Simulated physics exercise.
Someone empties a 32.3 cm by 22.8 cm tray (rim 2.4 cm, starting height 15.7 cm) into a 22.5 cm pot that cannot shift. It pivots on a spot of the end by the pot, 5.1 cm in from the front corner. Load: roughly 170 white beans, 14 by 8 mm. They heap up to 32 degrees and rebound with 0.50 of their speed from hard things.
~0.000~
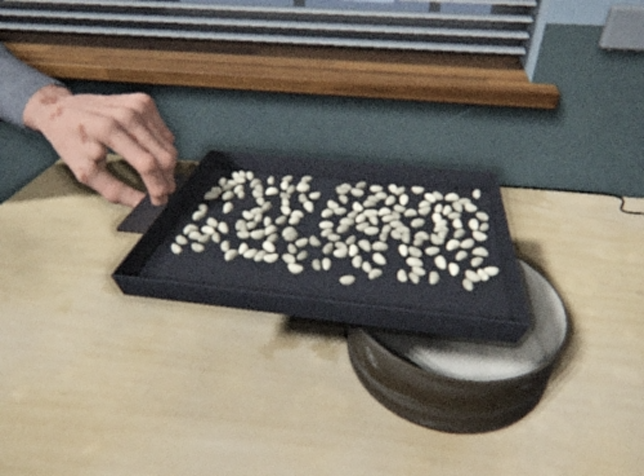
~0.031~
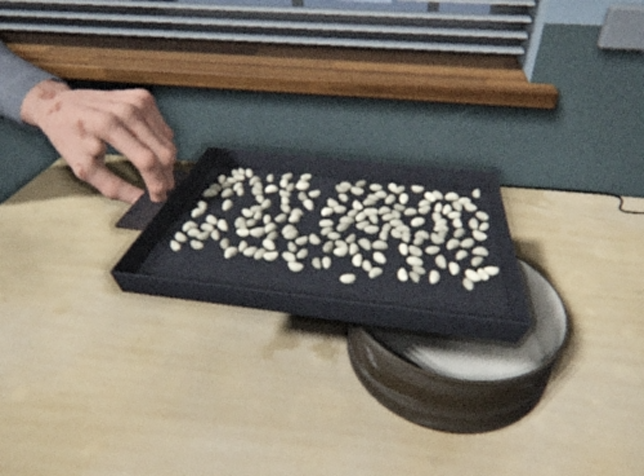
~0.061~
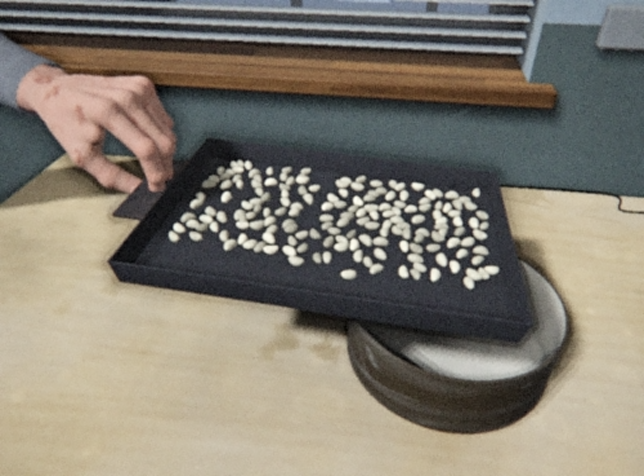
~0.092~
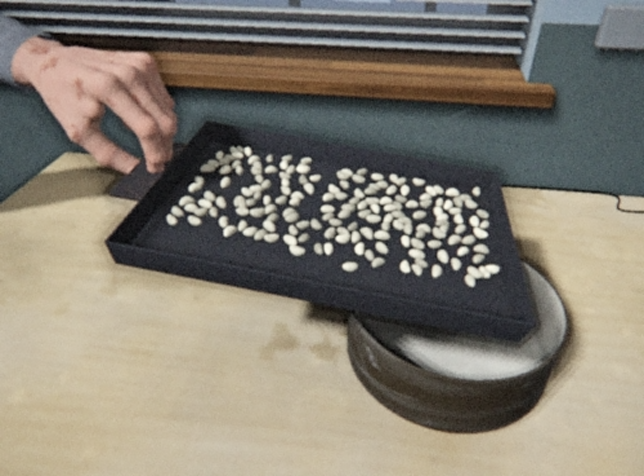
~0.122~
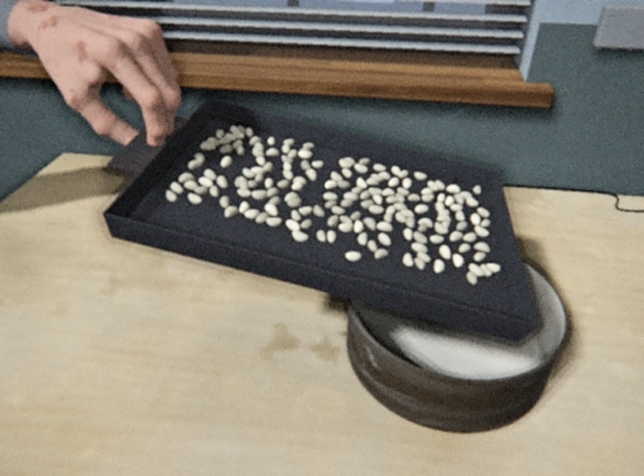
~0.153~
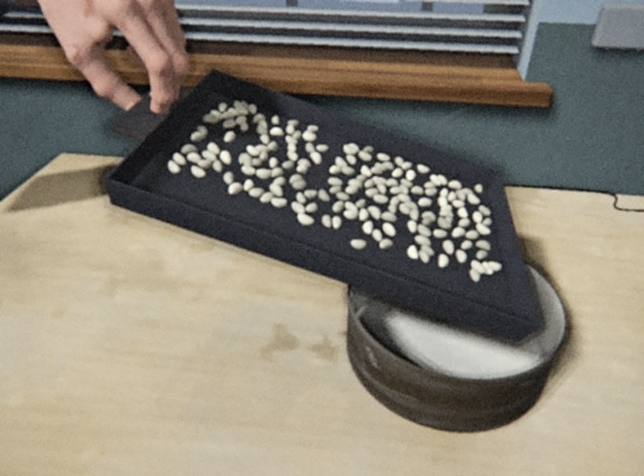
A dark tray scattered with white beans tilted as a hand on the left raised that end higher and higher, while the right end stayed low over a round pot on the table.
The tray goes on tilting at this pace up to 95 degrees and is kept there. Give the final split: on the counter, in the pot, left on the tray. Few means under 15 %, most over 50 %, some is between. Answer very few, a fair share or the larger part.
Counter: The larger part, pot: A fair share, tray: Very few.
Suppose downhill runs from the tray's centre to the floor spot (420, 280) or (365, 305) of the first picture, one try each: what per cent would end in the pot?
Some 0 and 0 per cent.
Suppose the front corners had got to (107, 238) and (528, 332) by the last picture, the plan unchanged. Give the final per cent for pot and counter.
Pot 0, counter 100.
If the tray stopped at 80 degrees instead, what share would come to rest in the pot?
In that case some 15 per cent.
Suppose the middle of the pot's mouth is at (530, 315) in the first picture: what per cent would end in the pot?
About 80 per cent.
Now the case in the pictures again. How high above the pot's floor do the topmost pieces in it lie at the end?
About 1.0 cm.
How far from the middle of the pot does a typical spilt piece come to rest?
About 26 cm.
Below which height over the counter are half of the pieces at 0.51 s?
About 18 cm.
After 0.37 s, tilt 57 degrees; the tray holds 100 %, the pot 0 %.
After 0.51 s, tilt 83 degrees; the tray holds 100 %, the pot 0 %.
Then, at 0.78 s, tilt 95 degrees; the tray holds 10 %, the pot 20 %.
In the end, at 2.3 s, counter 70 %, pot 25 %, tray 5 %.
